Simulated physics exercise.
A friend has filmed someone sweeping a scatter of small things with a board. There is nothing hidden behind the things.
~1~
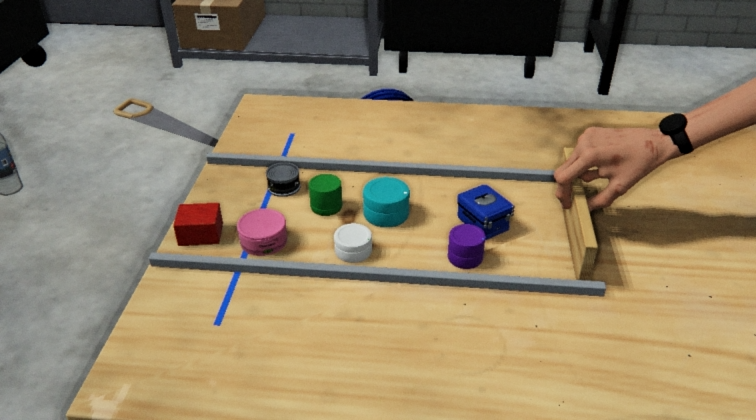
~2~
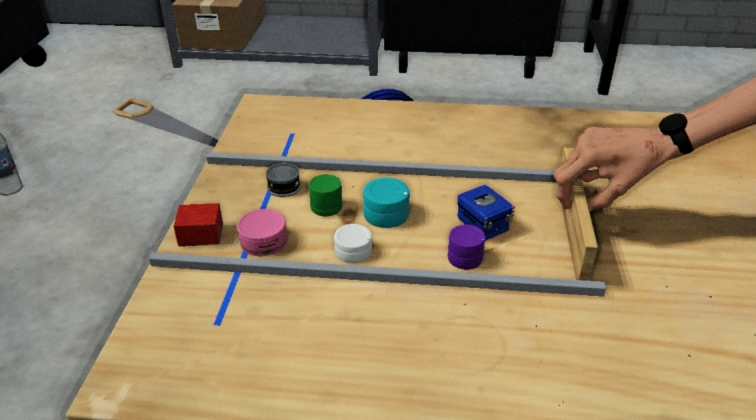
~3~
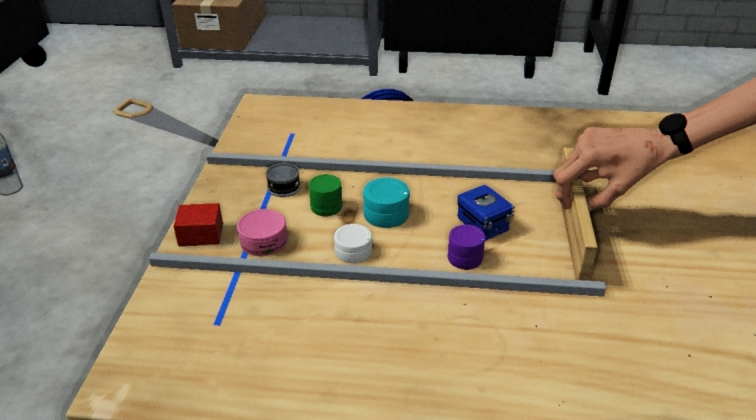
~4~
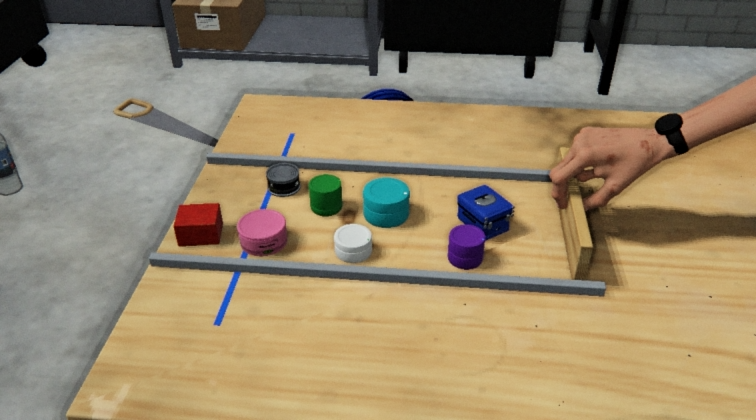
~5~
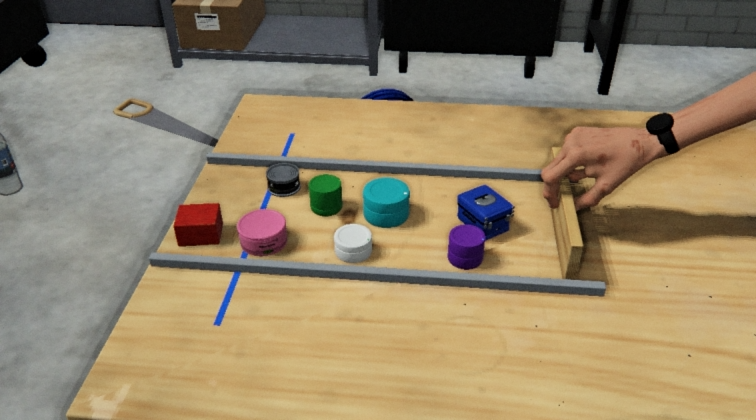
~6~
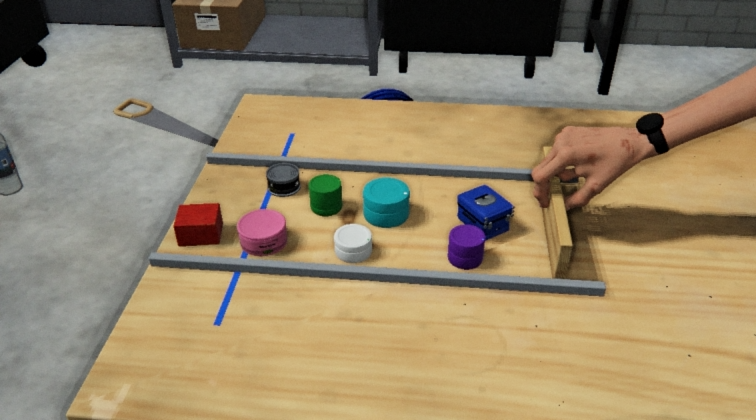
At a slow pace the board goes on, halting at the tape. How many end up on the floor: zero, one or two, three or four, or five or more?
Dropped off the end are no more than two, with at least one.
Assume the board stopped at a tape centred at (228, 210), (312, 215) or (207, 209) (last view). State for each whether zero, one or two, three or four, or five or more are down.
Taking the tapes one at a time, the count is three to four, then zero, then five or over.
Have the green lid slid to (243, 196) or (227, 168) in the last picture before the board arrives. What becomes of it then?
The green lid drops away, then stays in place.
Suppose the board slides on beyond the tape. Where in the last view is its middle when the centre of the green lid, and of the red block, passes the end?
I'd put it close to (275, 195), and close to (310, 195) for the other one.
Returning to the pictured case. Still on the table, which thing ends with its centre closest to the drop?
Result: Pink tub.
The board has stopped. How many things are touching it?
3 touch it.
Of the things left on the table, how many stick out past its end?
It would come to 1.
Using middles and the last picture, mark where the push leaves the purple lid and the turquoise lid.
I'd say approximately (228, 240) and then (206, 193).
Soon after, none off yet; red block at rest near (199, 225); pink tub at rest near (263, 233); black tin at rest near (283, 180).
At rest, the number that fall off is one or two; fallen, green lid and red block.
